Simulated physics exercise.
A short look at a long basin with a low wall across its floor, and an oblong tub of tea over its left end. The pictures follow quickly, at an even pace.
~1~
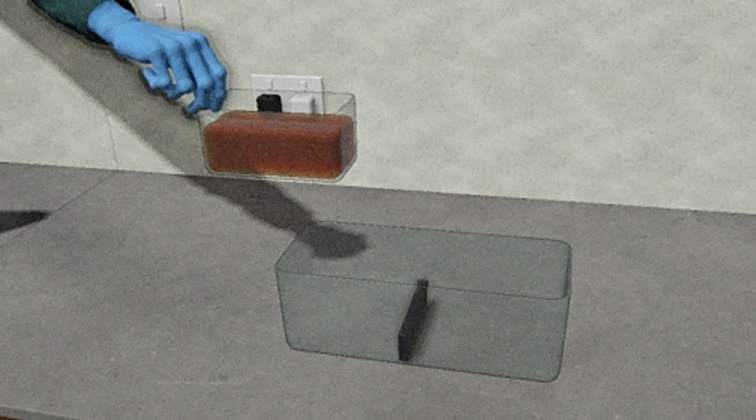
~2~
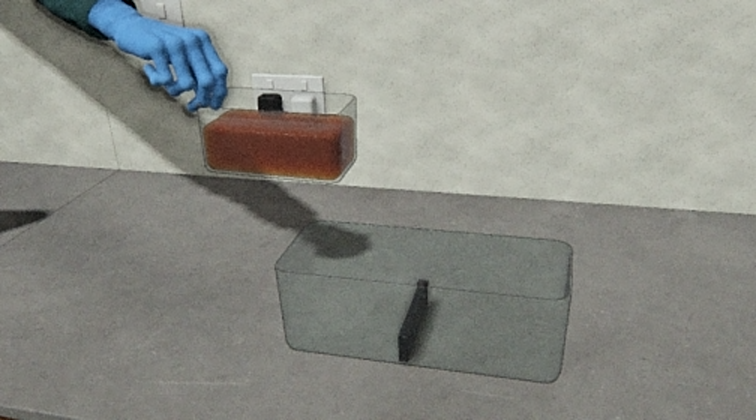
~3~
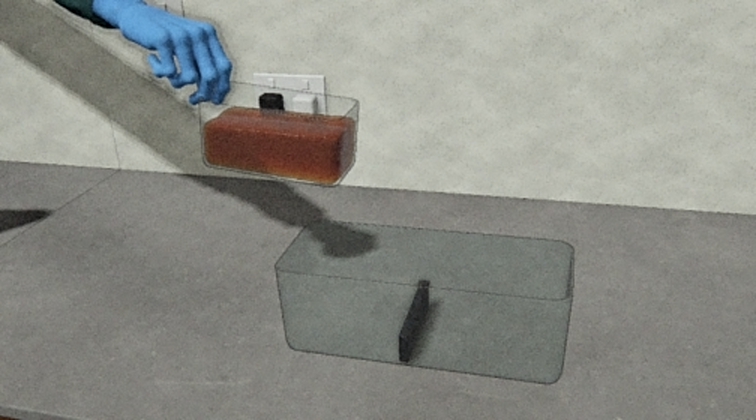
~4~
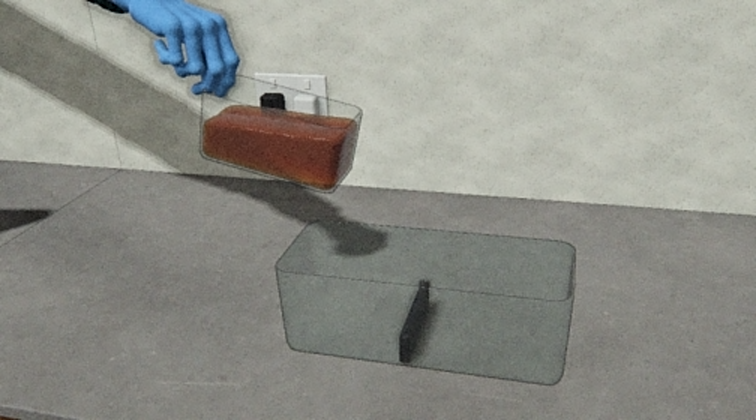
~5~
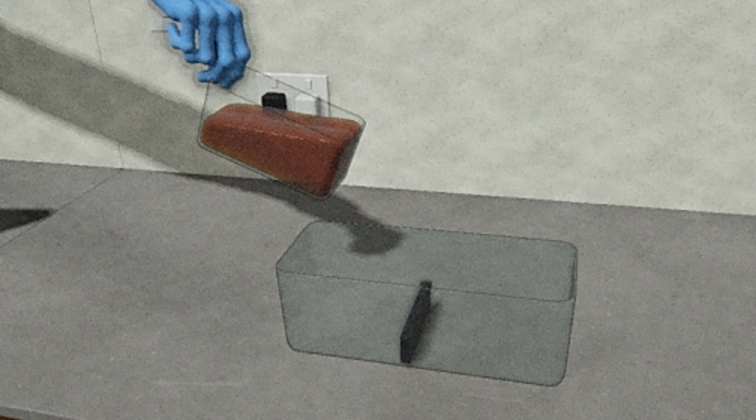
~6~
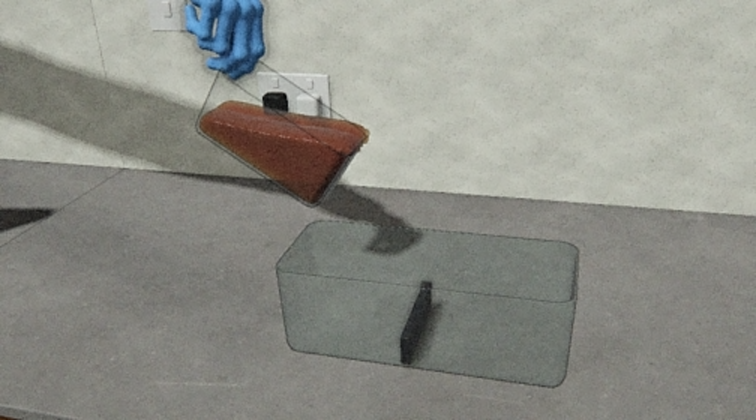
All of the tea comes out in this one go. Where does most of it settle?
Most lies in the left-hand part.
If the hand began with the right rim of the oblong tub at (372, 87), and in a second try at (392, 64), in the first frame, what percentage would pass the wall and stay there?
The first gives 60 %, the second 70 %.
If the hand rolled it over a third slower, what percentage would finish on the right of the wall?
Close to 50 per cent.
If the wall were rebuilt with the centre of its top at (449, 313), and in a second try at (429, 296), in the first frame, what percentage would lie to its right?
In turn 15 and 5 in a hundred.
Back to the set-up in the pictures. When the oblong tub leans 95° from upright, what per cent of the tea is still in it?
About 20 per cent.
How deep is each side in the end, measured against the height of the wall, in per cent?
The left part 60 per cent, the right part 30.
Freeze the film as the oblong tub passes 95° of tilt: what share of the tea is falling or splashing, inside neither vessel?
About 40 per cent.
A moment on, the tilt is 95° and 19 per cent is still to pour, 20 is left of the wall and 23 right of it.
Next, the tilt is 114° and 4 per cent is still to pour, 55 is left of the wall and 33 right of it.
Then the tilt is 114° and 0 per cent is still to pour, 61 is left of the wall and 36 right of it.
Later the tilt is 114° and 0 per cent is still to pour, 61 is left of the wall and 36 right of it.
At rest 61 per cent lies left of the wall, 36 right of it and 3 outside.
